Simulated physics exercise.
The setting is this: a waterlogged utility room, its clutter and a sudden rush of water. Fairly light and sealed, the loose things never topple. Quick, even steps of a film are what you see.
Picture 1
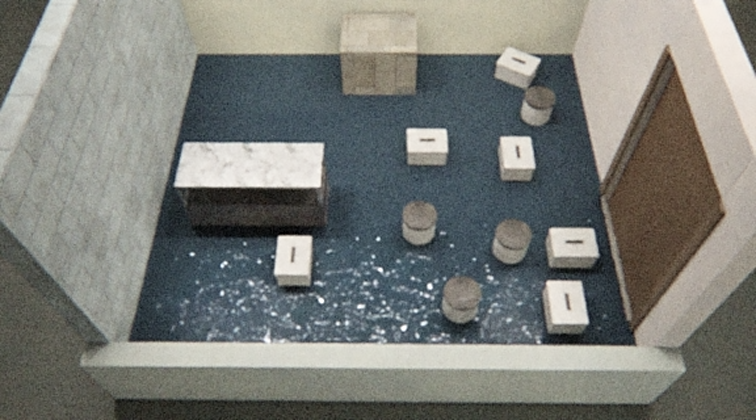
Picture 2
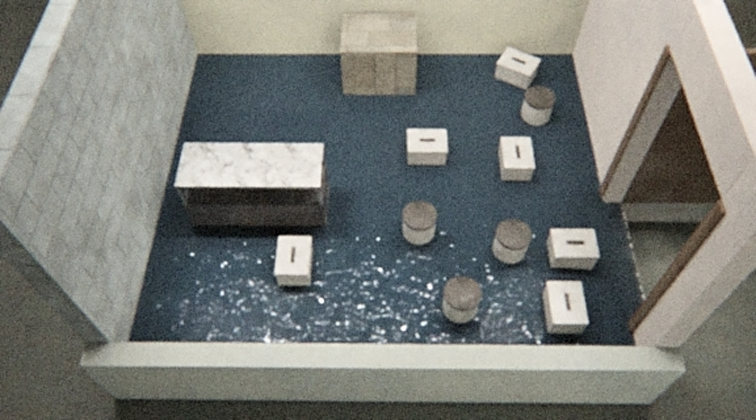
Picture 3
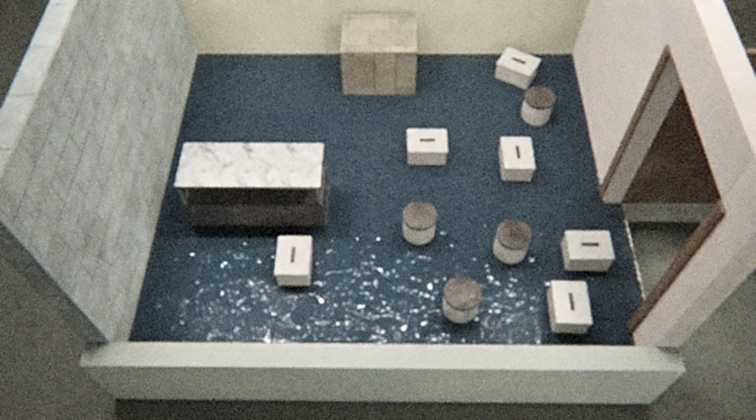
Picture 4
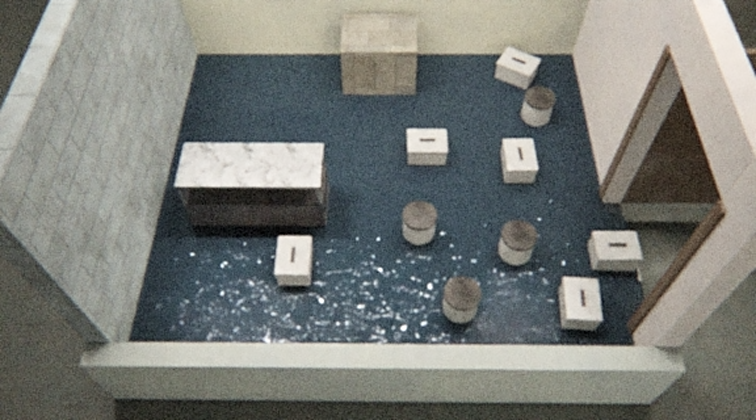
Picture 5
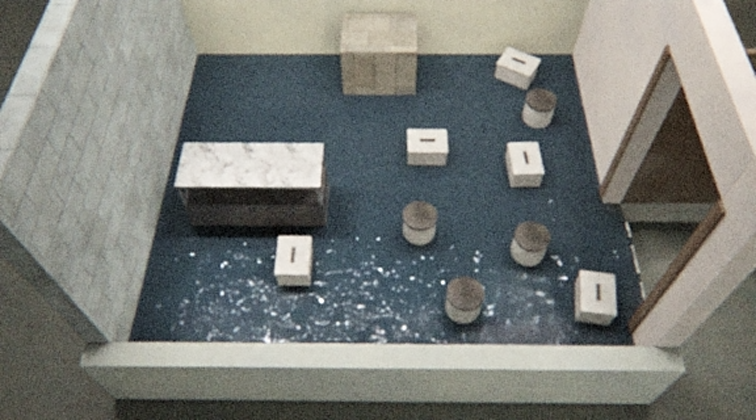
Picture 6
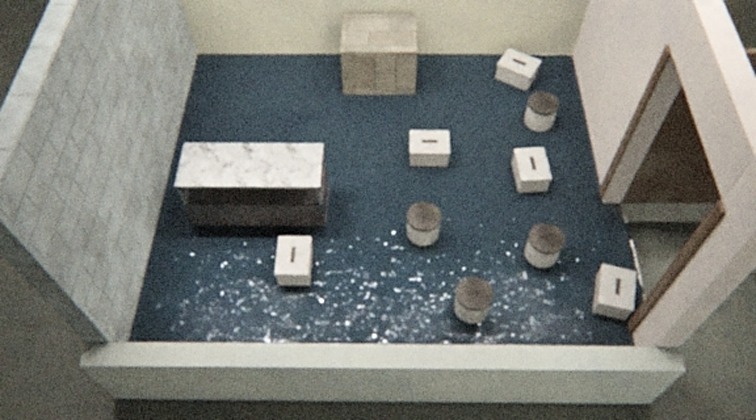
A brown door on the right opens, and white boxes and round pails drift rightward.
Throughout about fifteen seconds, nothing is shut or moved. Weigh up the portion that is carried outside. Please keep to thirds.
Keeping to thirds, two thirds or more.
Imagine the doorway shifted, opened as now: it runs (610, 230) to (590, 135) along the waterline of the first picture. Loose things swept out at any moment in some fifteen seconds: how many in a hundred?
Result: Close to 90 %.
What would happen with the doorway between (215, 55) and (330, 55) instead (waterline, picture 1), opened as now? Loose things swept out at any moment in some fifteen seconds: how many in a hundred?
I'd put it near 20 percent.
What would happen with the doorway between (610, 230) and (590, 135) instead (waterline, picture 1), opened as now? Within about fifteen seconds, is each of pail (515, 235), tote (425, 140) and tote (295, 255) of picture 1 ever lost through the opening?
One by one as named: Gets away, gets away and doesn't escape.
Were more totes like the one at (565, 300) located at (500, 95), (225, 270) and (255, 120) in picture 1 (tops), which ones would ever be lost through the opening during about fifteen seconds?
In order: Leaves the room, never leaves, never leaves.
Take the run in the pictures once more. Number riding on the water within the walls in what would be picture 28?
Exactly 2 of them.
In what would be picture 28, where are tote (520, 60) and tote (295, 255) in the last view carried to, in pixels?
Estimate - first: (552, 100), second: (411, 269).
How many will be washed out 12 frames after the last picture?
By my count it is 5.
A moment on, 2 of 10 are out; 8 afloat.
Next, 5 of 10 are out; 5 afloat.
Later, 8 of 10 are out; 2 afloat.
In the end, 8 of 10 are out; 2 afloat.
